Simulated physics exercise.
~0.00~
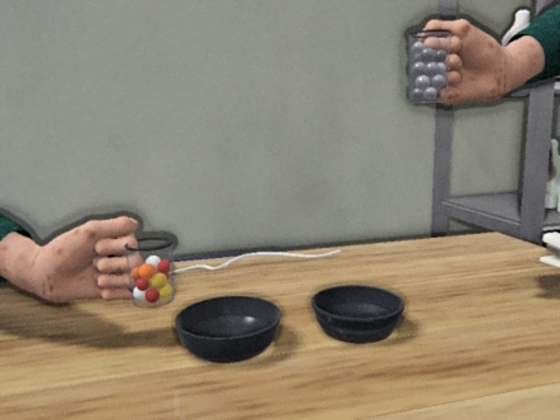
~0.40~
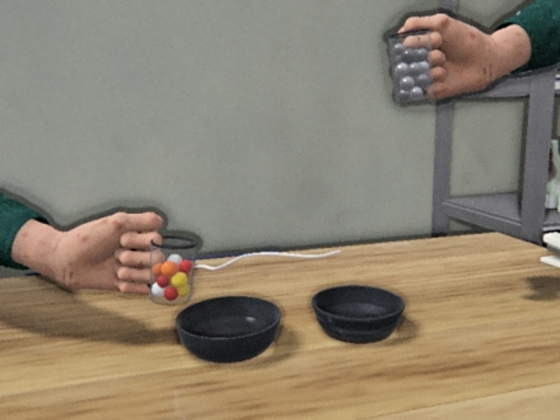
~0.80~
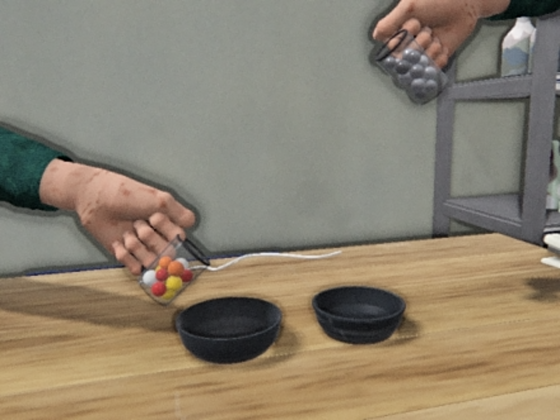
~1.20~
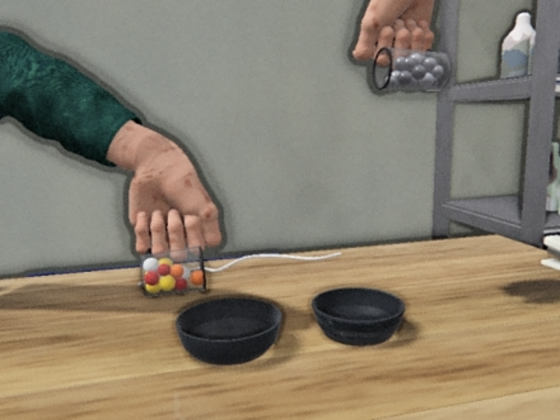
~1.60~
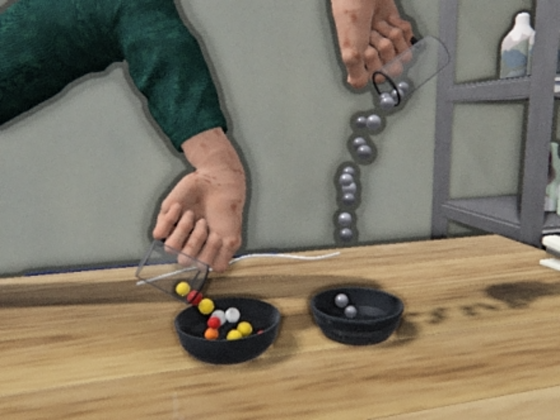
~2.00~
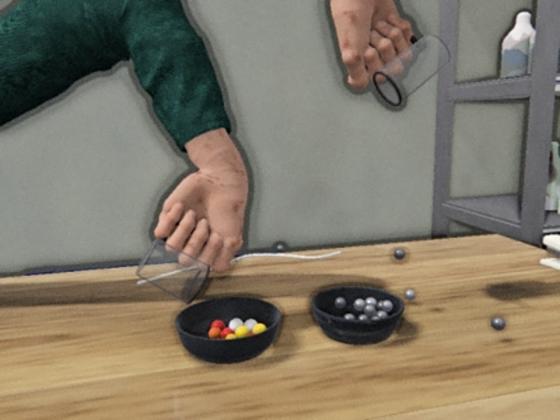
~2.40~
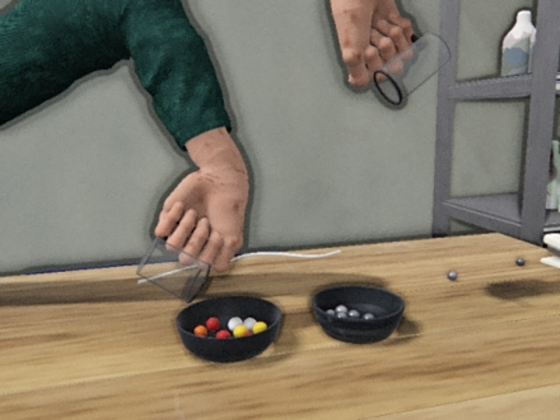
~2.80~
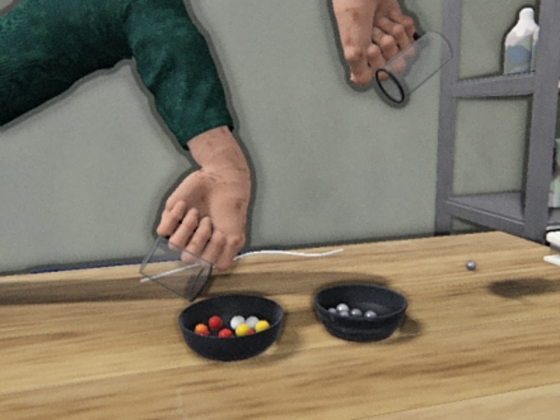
Two hands in dark green sleeves hold clear cups above a wooden table against a grey wall, seen from the front by a slightly swaying camera. The left cup, held low, contains red, orange, yellow and white balls, while the right one, held much higher, contains grey balls, and two black dishes sit below. Both hands tilt their cups sideways, then turn them over, and the balls tumble down. The coloured balls settle in the left dish without any loss. Most grey balls land in the right dish, but others bounce out and scatter rightward across the table, where one remains visible at the end.
